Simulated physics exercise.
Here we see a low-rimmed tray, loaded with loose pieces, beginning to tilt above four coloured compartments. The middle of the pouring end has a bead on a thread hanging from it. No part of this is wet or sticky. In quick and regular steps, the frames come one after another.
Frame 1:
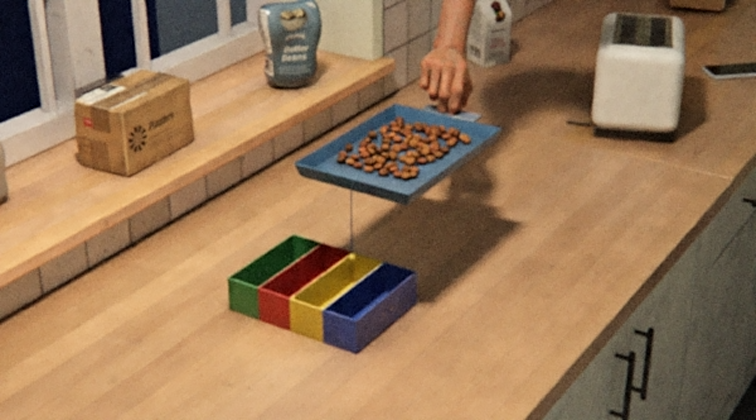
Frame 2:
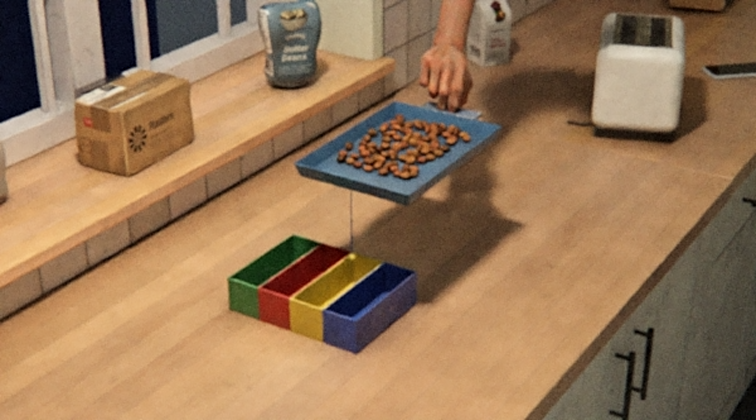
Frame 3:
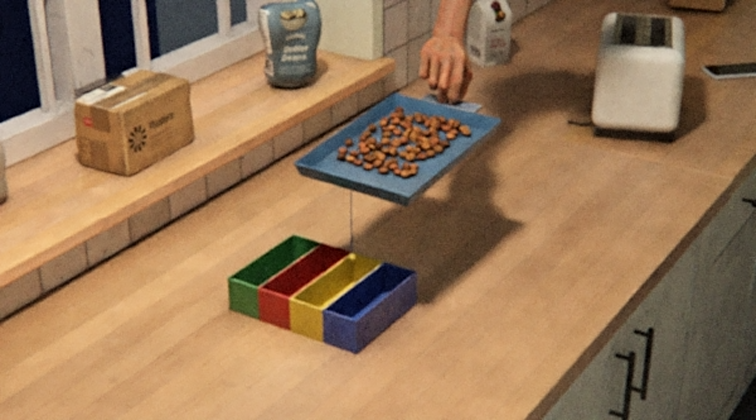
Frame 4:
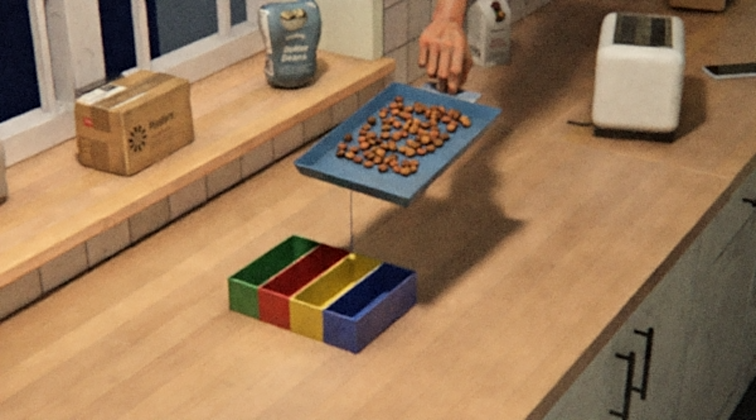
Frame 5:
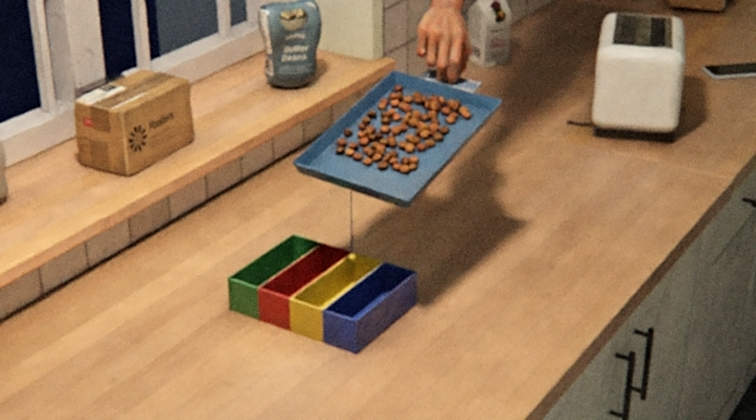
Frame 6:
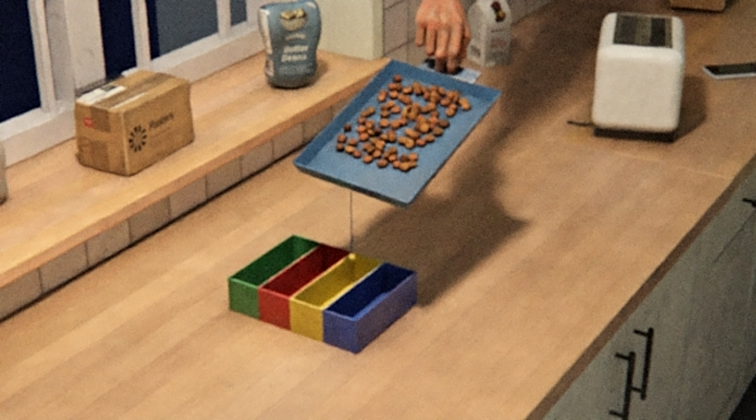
At first, a hand holds a blue tray of small brown pieces nearly level above green, red, yellow and blue compartments on a wooden counter. Then the hand gradually raises the tray's back edge, tilting it toward the front with its right corner dipping slightly lowest, while the pieces stay on it.
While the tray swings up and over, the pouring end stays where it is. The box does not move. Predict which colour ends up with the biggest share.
The biggest share goes to blue.
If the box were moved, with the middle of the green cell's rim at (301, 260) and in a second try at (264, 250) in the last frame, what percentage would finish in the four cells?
The first yields 90 per cent and the second 40 per cent.
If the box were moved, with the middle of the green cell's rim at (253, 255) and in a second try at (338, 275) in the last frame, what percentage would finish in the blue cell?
You'd get 20 in a hundred the first time and 0 in a hundred the second.
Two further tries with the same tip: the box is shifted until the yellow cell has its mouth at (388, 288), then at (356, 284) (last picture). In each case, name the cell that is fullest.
In order of the tries: The cell in yellow and the blue cell.
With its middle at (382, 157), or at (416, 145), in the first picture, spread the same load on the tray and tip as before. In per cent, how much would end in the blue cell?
Estimates in order: 30 percent, 40 percent.
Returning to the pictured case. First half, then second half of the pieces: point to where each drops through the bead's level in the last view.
Near (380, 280) to start, and near (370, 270) afterwards.
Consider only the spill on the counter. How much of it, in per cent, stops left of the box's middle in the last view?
Estimate: About 10 per cent.
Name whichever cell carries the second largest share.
Second comes the yellow one.
Soon after the last picture, tray tipped steeply; nearly all on the tray; a small part falling or outside the box.
A little later, tray tipped right over; about a quarter on the tray; about a quarter in the blue cell; a small part in the yellow cell; about a third falling or outside the box.
Later still, tray tipped past a quarter turn; about half in the blue cell; about a quarter in the yellow cell; a stray few in the red cell; about a third falling or outside the box.
At rest, tray tipped past a quarter turn; about half in the blue cell; about a quarter in the yellow cell; a stray few in the red cell; none in the green cell; about a third outside the box.
